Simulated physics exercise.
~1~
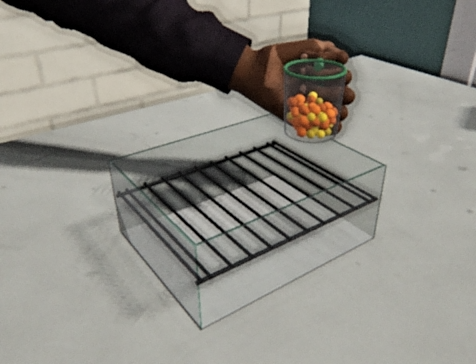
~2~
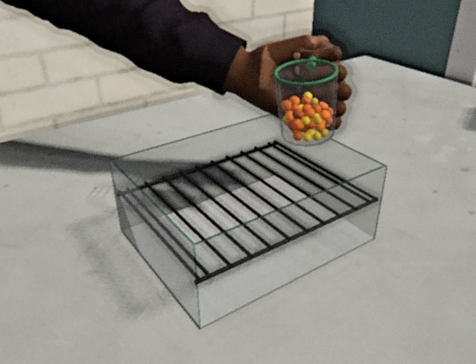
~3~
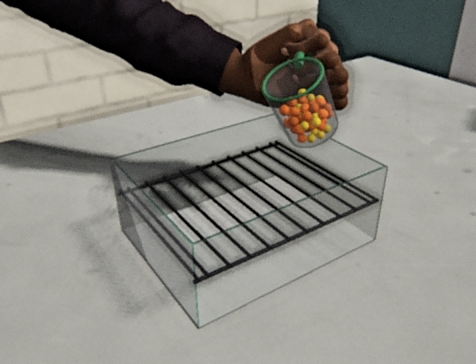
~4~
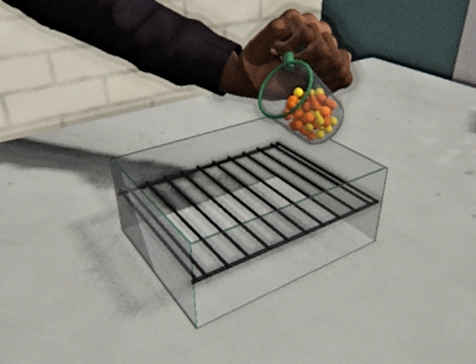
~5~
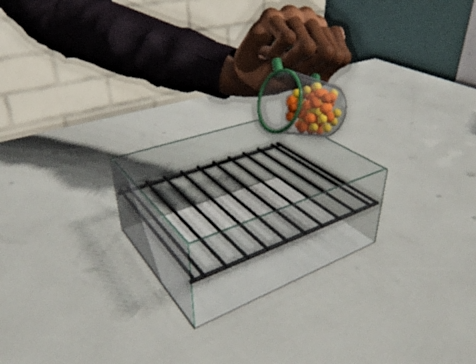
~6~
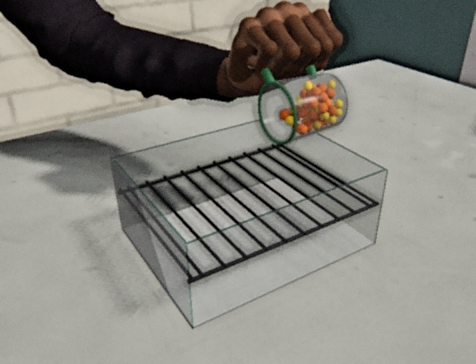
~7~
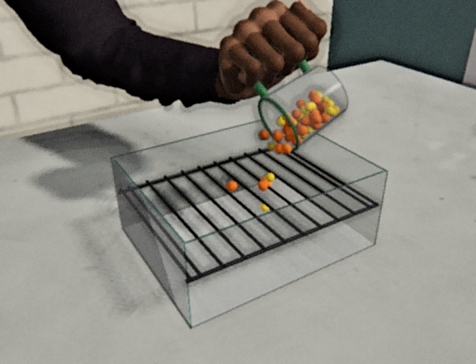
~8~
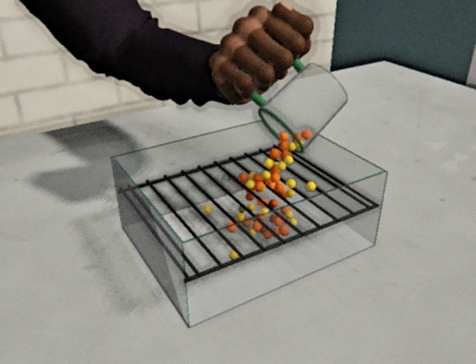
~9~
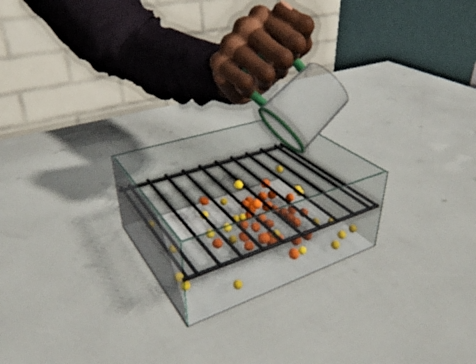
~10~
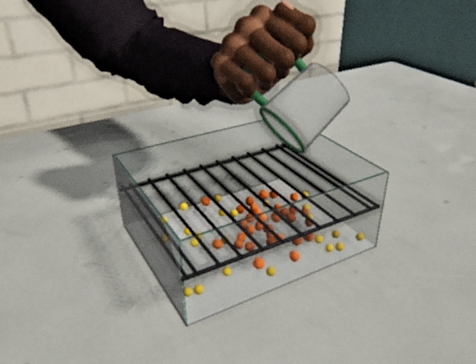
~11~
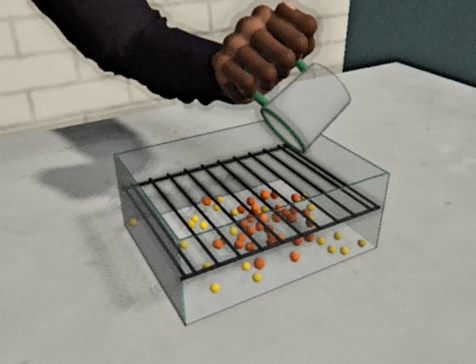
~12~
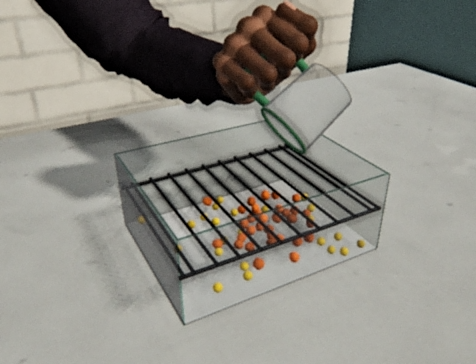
On a pale grey tabletop before a white brick wall, a clear open box stands with a black wire rack set across it, while a dark-sleeved hand holds a clear, green-rimmed cup of small orange and yellow balls above its far side. The hand tips the cup leftward until it lies on its side, the balls still inside. As it tilts further, a few spill out, then the rest pour down onto the wires. Both colours drop through the gaps and scatter below. Finally, the emptied cup hangs tipped over the box, and all the balls rest under the rack.
